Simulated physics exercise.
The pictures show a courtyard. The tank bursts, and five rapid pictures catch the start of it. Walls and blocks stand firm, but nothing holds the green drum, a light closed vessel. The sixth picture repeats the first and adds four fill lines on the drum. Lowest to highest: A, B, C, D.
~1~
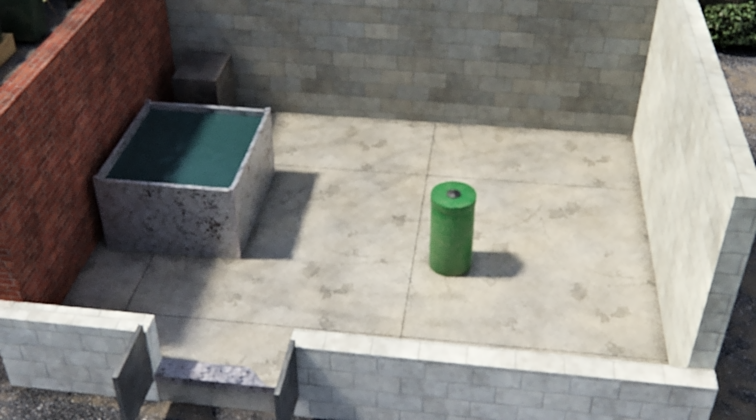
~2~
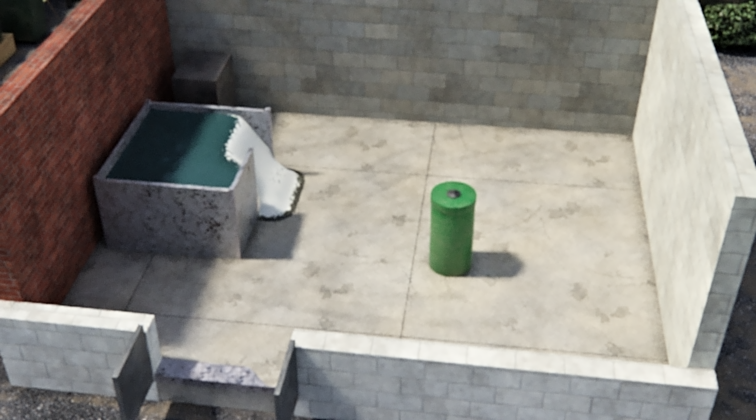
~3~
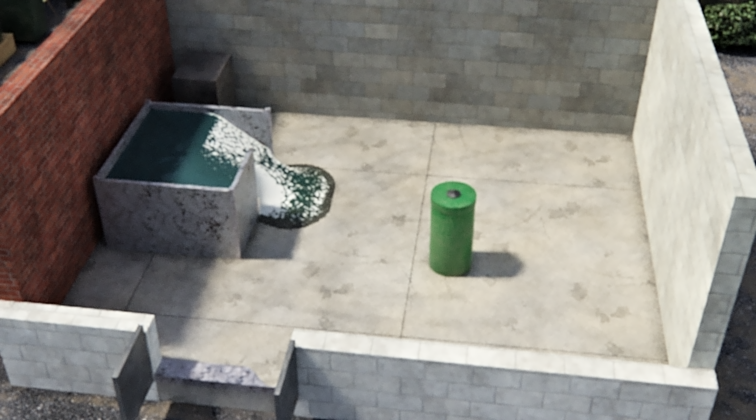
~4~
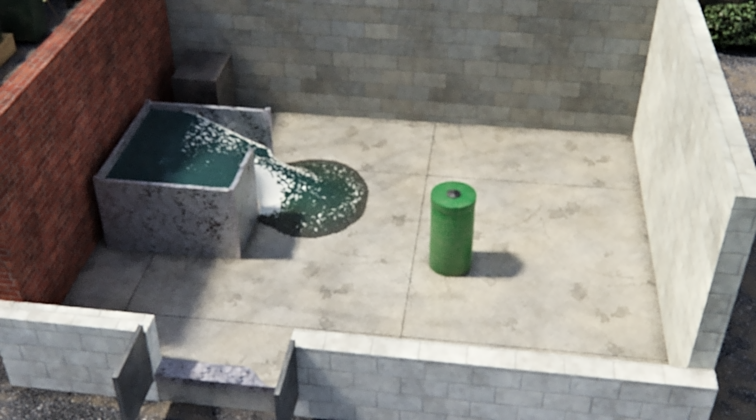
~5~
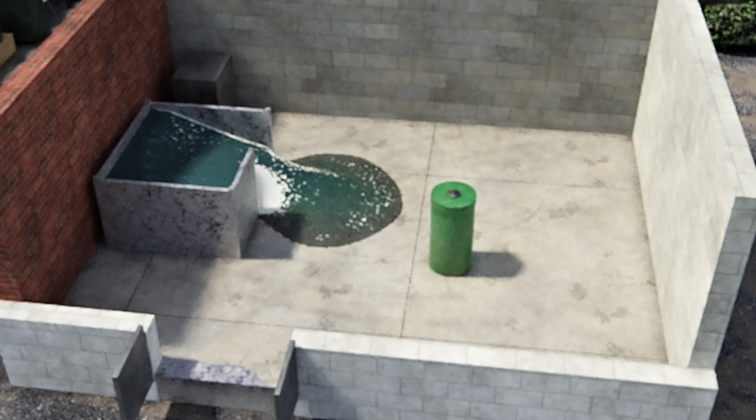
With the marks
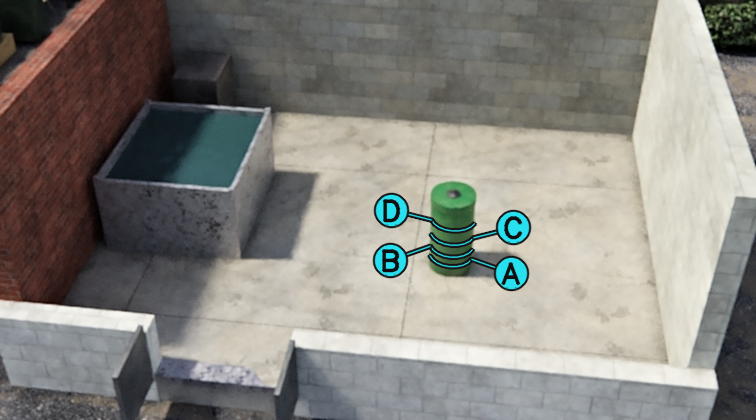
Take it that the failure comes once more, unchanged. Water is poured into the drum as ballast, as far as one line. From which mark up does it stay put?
That is level B.
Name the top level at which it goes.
A.
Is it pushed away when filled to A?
Yes, that goes wrong.
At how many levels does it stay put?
Three.
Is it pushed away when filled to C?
No, not at all.
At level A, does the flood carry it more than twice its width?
No.
On the marked copy, A at (449, 266); B at (450, 257); C at (451, 245); D at (452, 230); from the bottom up A, B, C, D.
If A is chosen, it is pushed about its own width away.
If B is chosen, it does not move.
If C is chosen, it does not move.
If D is chosen, it does not move.
